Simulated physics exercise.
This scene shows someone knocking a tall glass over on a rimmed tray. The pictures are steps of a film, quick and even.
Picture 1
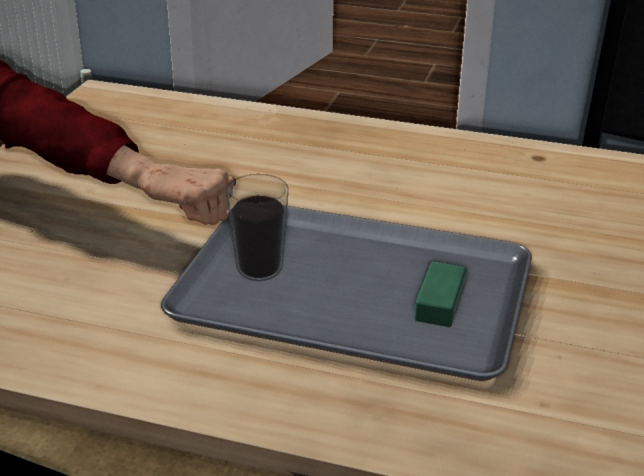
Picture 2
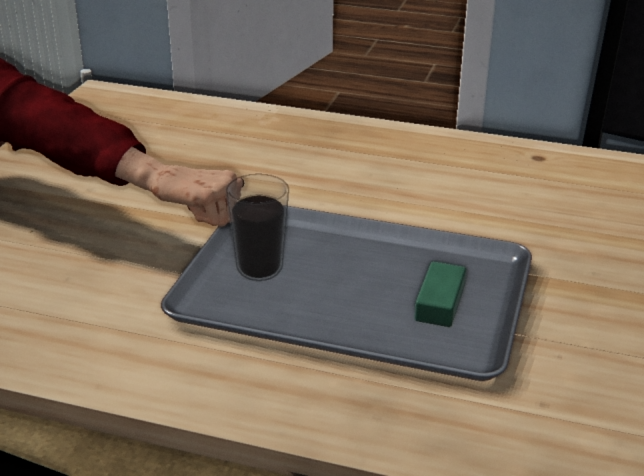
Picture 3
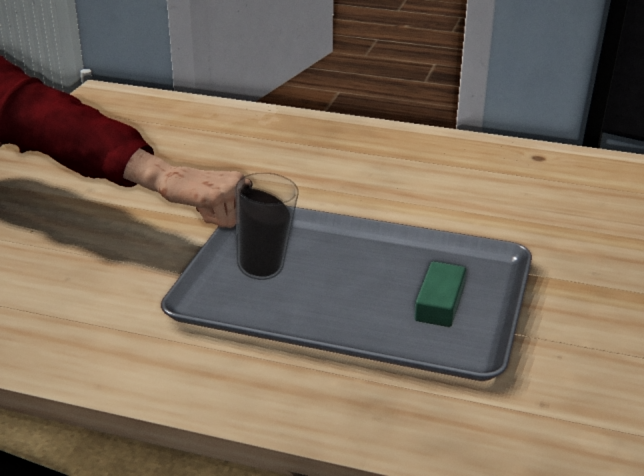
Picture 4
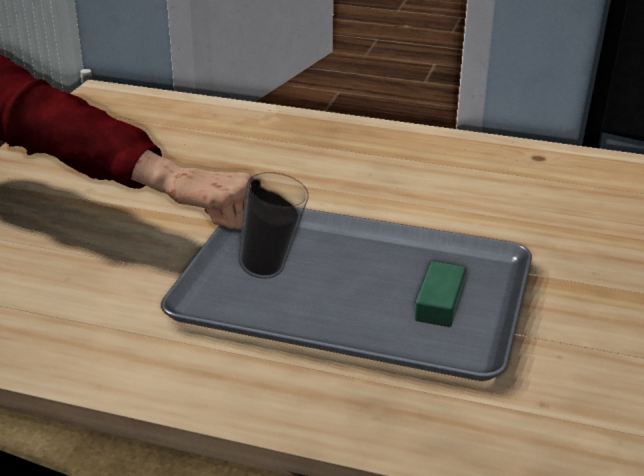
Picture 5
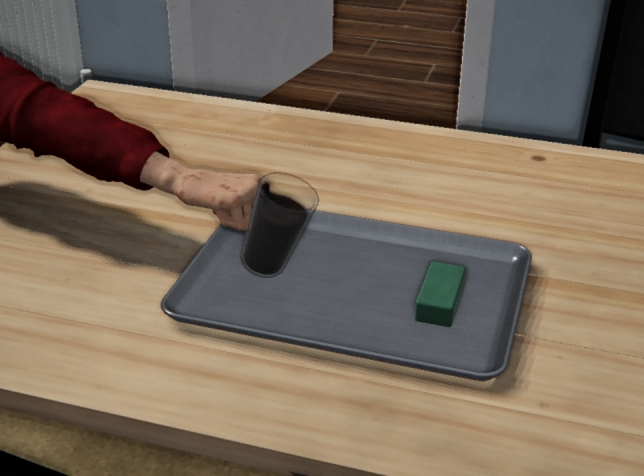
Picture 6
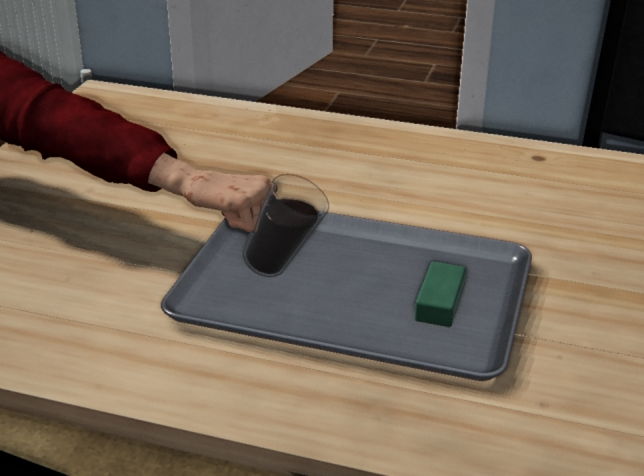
On a wooden table, a red-sleeved hand pushing a tall glass of dark coffee, leaning it rightward on a grey tray.
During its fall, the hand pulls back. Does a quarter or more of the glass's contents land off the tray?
Under a quarter pours out.
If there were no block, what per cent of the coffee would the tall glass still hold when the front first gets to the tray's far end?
50 in a hundred, roughly.
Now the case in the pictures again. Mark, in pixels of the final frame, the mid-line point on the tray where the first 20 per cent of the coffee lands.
Roughly at pixel (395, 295) in the last picture.
A moment on, the tall glass is falling and 99 per cent is in the glass, 0 on the tray and 1 above or beyond its rim.
Next, the tall glass lies on its side and 68 per cent is in the glass, 14 on the tray and 19 above or beyond its rim.
Then the tall glass lies on its side and 36 per cent is in the glass, 48 on the tray and 16 above or beyond its rim.
Later the tall glass lies on its side and 18 per cent is in the glass, 67 on the tray and 15 above or beyond its rim.
At rest 86 per cent is held by tray and glass, 14 is off the tray.
